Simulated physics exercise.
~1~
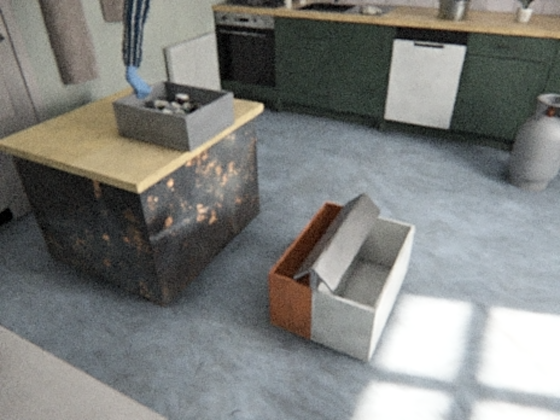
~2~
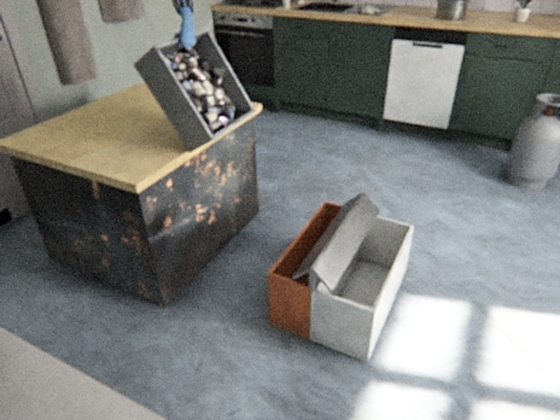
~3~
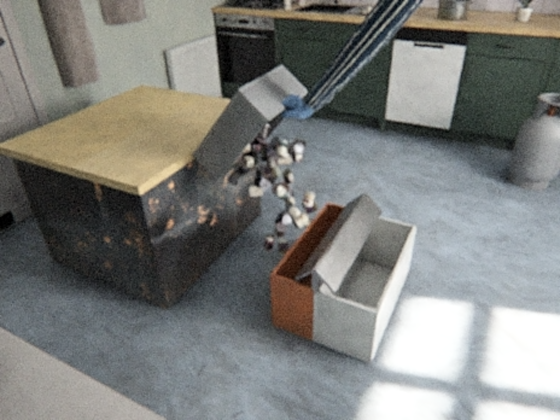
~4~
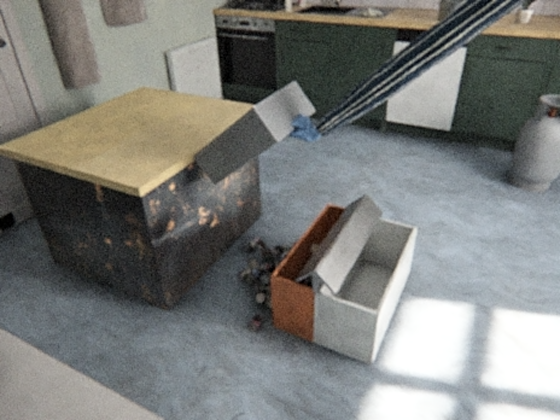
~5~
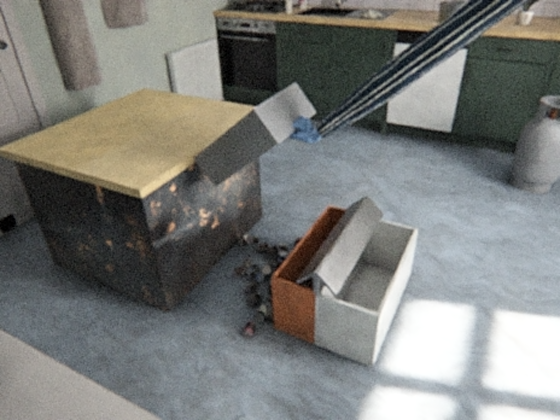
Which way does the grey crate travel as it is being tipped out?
The grey crate moves to the right, going over the end of the bench as it tips.
